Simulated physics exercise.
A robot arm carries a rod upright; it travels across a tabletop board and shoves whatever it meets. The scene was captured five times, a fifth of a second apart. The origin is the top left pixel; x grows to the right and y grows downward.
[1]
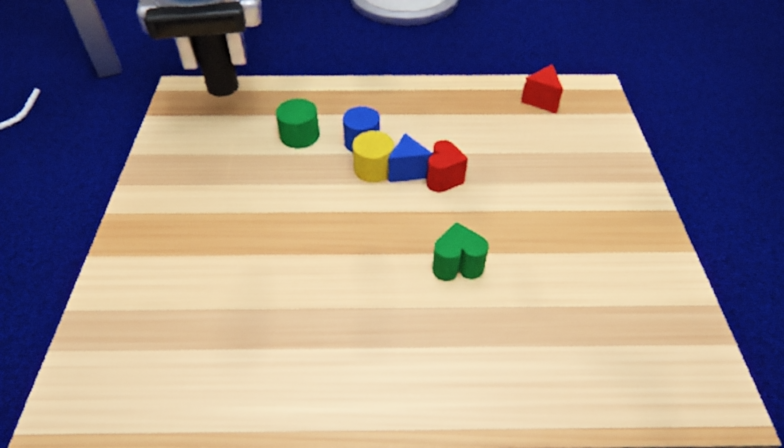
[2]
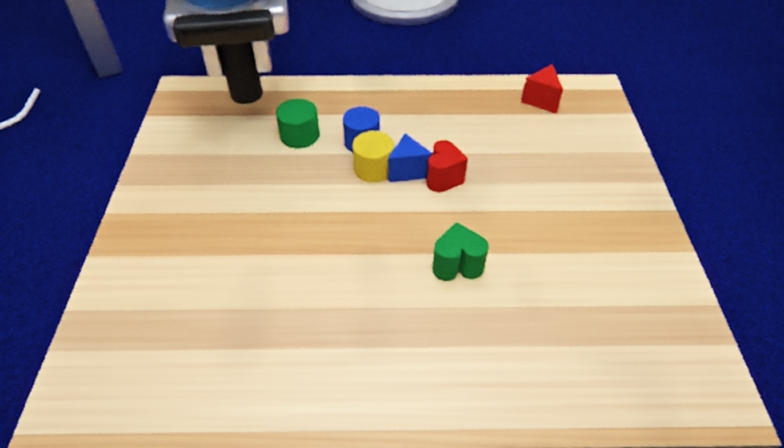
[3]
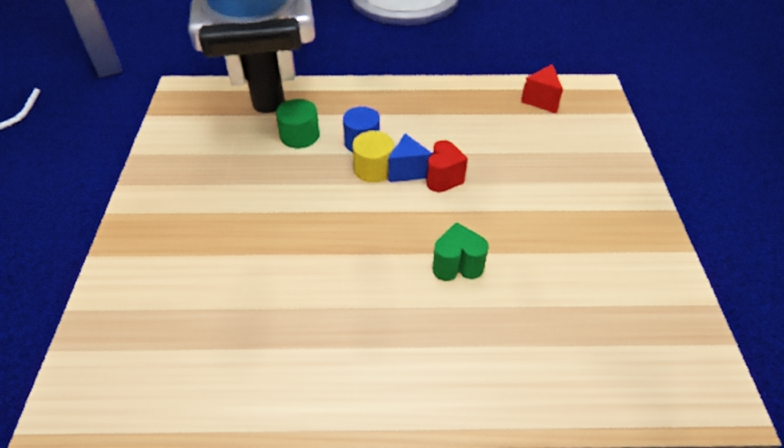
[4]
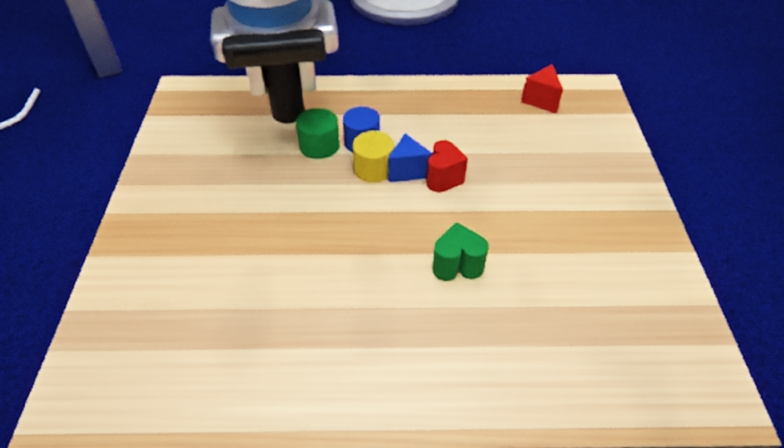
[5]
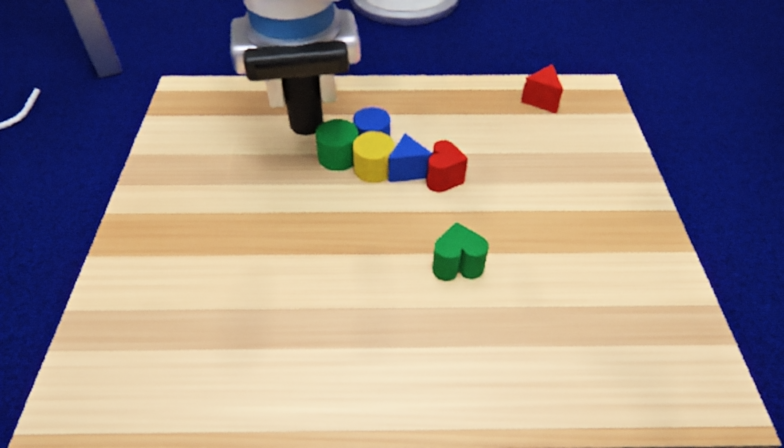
On a striped wooden board against blue cloth, a black rod on a robotic arm moves right and slightly down toward a green cylinder while the other coloured blocks sit still. The rod then pushes the green cylinder right, beside the yellow one, and the blue cylinder shifts slightly right.
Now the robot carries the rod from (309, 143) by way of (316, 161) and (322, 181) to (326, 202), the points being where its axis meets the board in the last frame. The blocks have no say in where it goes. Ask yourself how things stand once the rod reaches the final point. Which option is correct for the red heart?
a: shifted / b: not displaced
a: Shifted.
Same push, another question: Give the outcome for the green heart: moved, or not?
Once the path is done, it remains where it sat before.
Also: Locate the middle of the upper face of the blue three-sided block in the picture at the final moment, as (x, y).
It comes to (437, 157).
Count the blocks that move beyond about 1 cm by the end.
I reckon the push displaces three or more of the blocks by more than 1 cm.
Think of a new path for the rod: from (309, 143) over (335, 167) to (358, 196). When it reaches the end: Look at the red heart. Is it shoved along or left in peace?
It is shifted.
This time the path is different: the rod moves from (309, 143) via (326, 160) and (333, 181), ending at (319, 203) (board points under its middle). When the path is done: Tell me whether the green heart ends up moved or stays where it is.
The block stays on its spot.
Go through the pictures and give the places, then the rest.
Lower end of the rod at (223, 87), tops of blocks, green circle at (296, 111), yellow circle at (373, 144), blue three-sided block at (409, 148), red heart at (446, 154), green heart at (461, 242), in the first picture.
Rod at (247, 95), blocks as before, in the second picture.
Rod at (269, 104), blocks as before, in the third picture.
Rod at (289, 114), green circle at (317, 121), in the fourth picture.
Rod at (307, 125), green circle at (336, 132), yellow circle at (374, 144), blue three-sided block at (409, 148), red heart at (446, 154), green heart at (461, 242), in the fifth picture.
On the path given first. Halfway along, rod at (317, 153); green circle at (356, 149); yellow circle at (399, 152); blue three-sided block at (433, 156), turned 20° anticlockwise; red heart at (468, 156), turned 15° anticlockwise.
At the end, rod at (324, 184); green circle at (360, 157); yellow circle at (403, 151); blue three-sided block at (437, 157), turned 20° anticlockwise; red heart at (472, 156), turned 15° anticlockwise; green heart not moved.
